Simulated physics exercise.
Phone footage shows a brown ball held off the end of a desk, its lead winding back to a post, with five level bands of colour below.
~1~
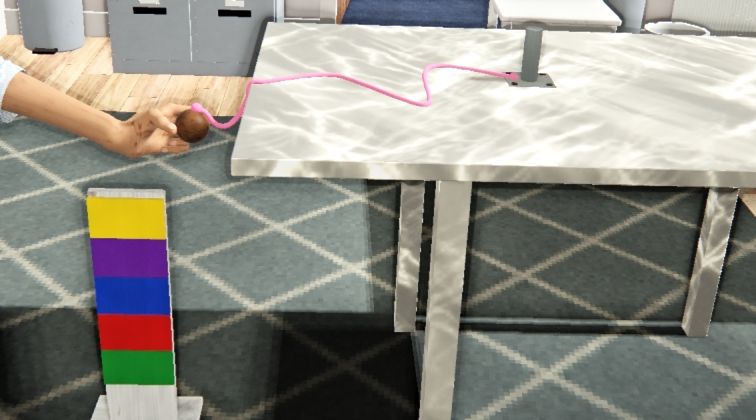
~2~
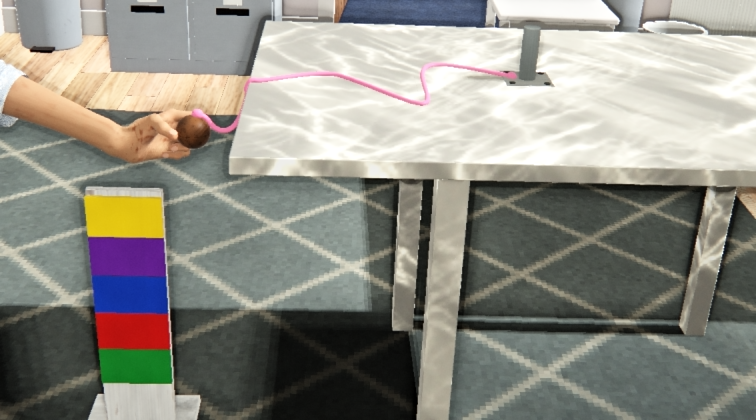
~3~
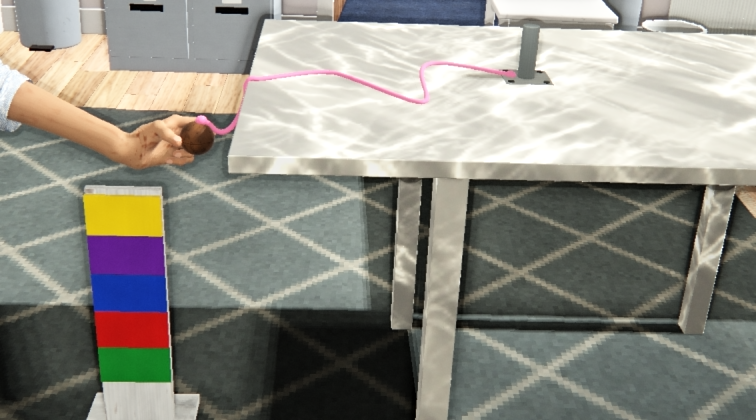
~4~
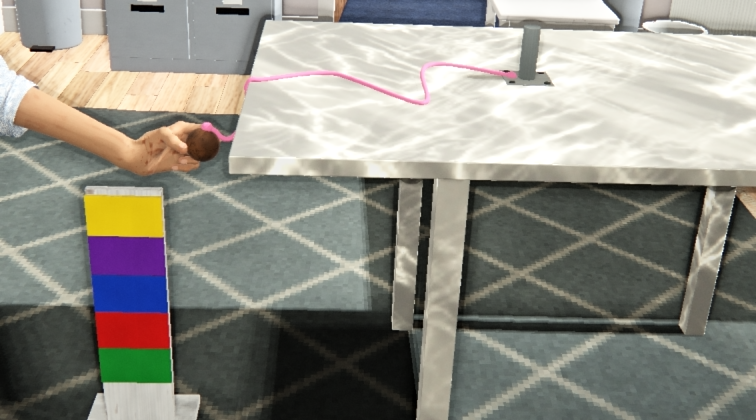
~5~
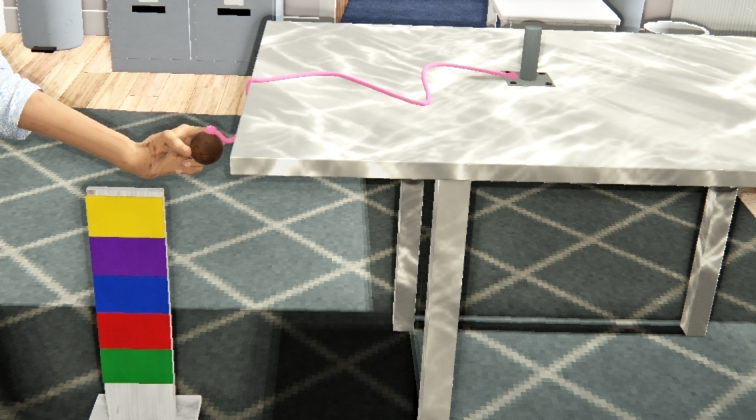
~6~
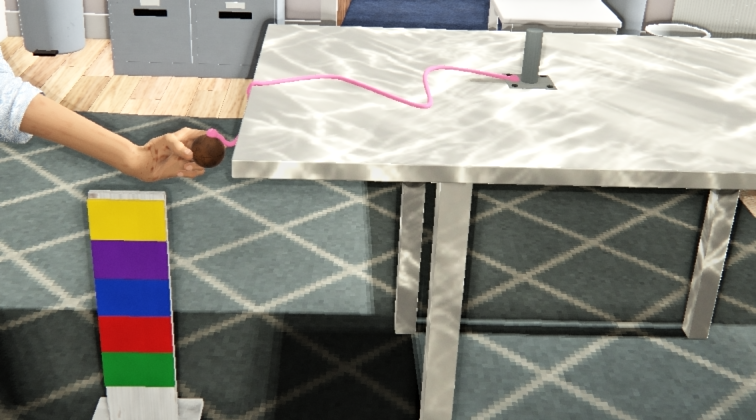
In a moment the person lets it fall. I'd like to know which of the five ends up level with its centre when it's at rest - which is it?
It's red.
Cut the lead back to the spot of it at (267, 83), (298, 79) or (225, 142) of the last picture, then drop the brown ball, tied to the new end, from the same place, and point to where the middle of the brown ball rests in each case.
Taking them in turn, it's about (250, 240), then about (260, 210), and finally about (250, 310).
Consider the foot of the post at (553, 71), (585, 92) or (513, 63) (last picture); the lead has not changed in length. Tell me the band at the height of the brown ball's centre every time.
Readings, in order: Blue - blue - red.
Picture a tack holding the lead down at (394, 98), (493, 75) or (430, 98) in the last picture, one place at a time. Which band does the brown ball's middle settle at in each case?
Each in turn comes out as yellow, red, purple.
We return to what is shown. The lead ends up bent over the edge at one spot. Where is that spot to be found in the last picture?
It's the point at about (387, 95).
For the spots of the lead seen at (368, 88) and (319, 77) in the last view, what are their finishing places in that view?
First one close to (251, 116), second close to (257, 173).
A little later, ball near (277, 317); level with red.
Next, ball near (240, 328); level with red.
When it is over, ball near (257, 327); level with red. Its middle rests at the red band.
